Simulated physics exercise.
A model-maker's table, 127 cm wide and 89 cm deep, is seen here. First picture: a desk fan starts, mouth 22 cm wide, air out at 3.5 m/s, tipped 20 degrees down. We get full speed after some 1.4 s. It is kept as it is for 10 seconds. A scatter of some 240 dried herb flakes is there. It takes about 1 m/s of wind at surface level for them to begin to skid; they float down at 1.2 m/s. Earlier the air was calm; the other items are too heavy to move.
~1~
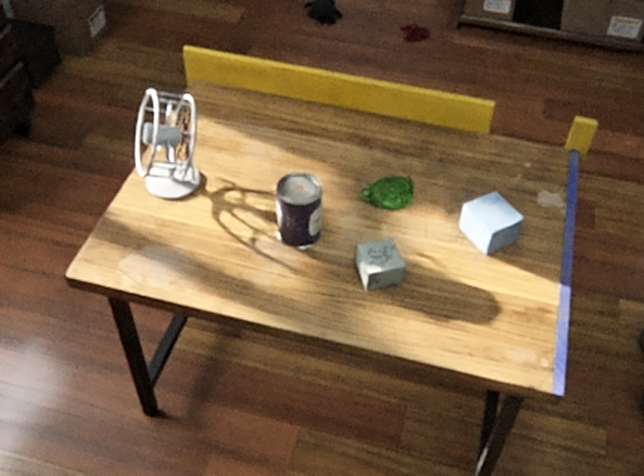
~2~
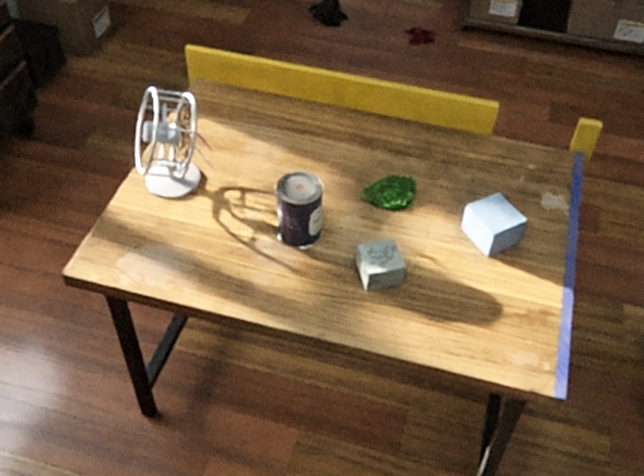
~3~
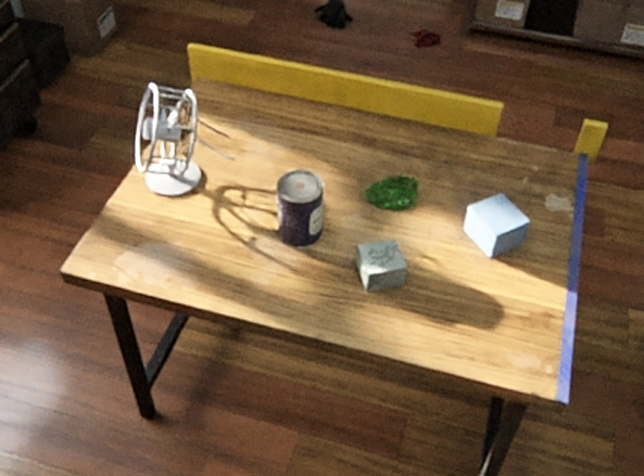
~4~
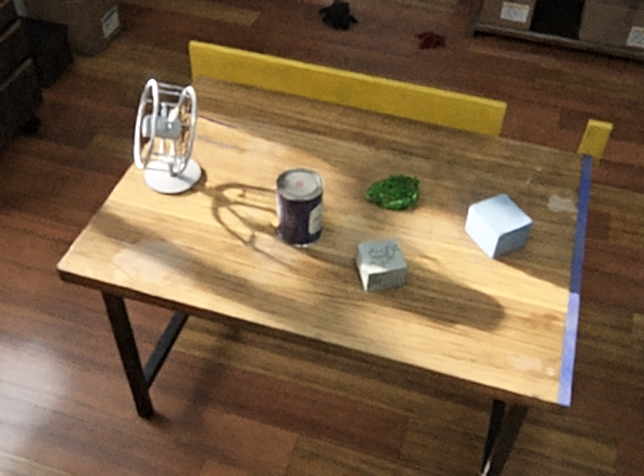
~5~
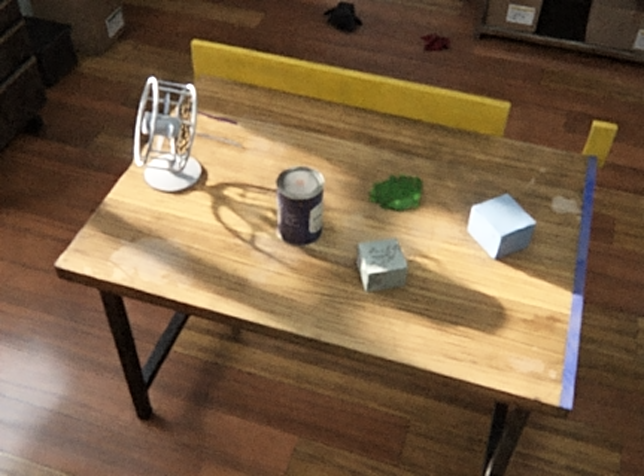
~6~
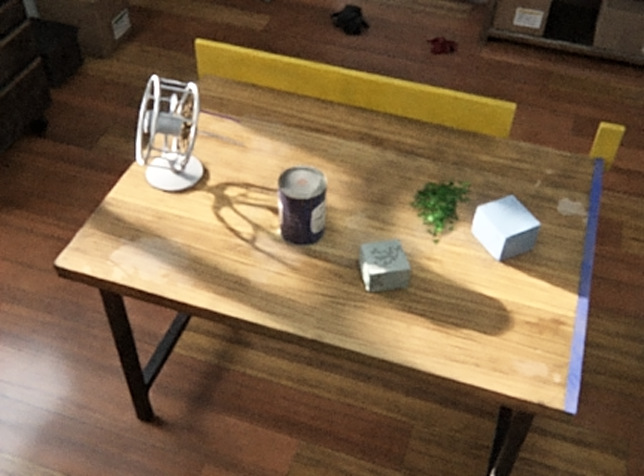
To begin with, a small patch of green flakes lies still on a wooden table among a white desk fan, a dark can and two blocks. It stays put for most of the clip, then nearly all the flakes shift right, away from the fan, and spread loosely beside the pale blue block.
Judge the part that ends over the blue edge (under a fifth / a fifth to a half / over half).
High band: Beyond half.
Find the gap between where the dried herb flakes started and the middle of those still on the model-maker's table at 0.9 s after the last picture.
It comes to near 30 cm.
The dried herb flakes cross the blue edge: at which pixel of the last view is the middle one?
Median crossing, approx. (596, 228).
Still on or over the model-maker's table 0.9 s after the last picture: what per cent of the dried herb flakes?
Roughly 40 %.
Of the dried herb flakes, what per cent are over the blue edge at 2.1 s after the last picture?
Close to 70 %.
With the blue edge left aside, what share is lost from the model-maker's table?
Around 0 % of them.
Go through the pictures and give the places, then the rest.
In the first picture, the middle of the dried herb flakes is near (392, 193), none has stirred yet and the mouth of the desk fan is at (166, 136).
In the second picture, the middle of the dried herb flakes is near (394, 191), none has stirred yet and the blue edge is centred on (576, 258).
In the third picture, the middle of the dried herb flakes is near (396, 192), none has stirred yet, the top of a block is at (499, 214) and the top of a block is at (382, 256).
In the fourth picture, the middle of the dried herb flakes is near (397, 191) and none has stirred yet.
In the fifth picture, the middle of the dried herb flakes is near (399, 191) and none has stirred yet.
In the sixth picture, the middle of the dried herb flakes is near (439, 207), the farthest in sight from the desk fan is at (467, 191) and about 95 % have left their places.
Then, 0.9 s after the last picture the count stands so, 57 % are over the blue edge; the middle of those still in play is near (500, 225).
Then, 2.1 s after the last picture the count stands so, 75 % are over the blue edge; the middle of those still in play is near (500, 225).
Then, 4.4 s after the last picture the count stands so, 85 % are over the blue edge.
Then, 8.9 s after the last picture, at the end, 92 % are over the blue edge.
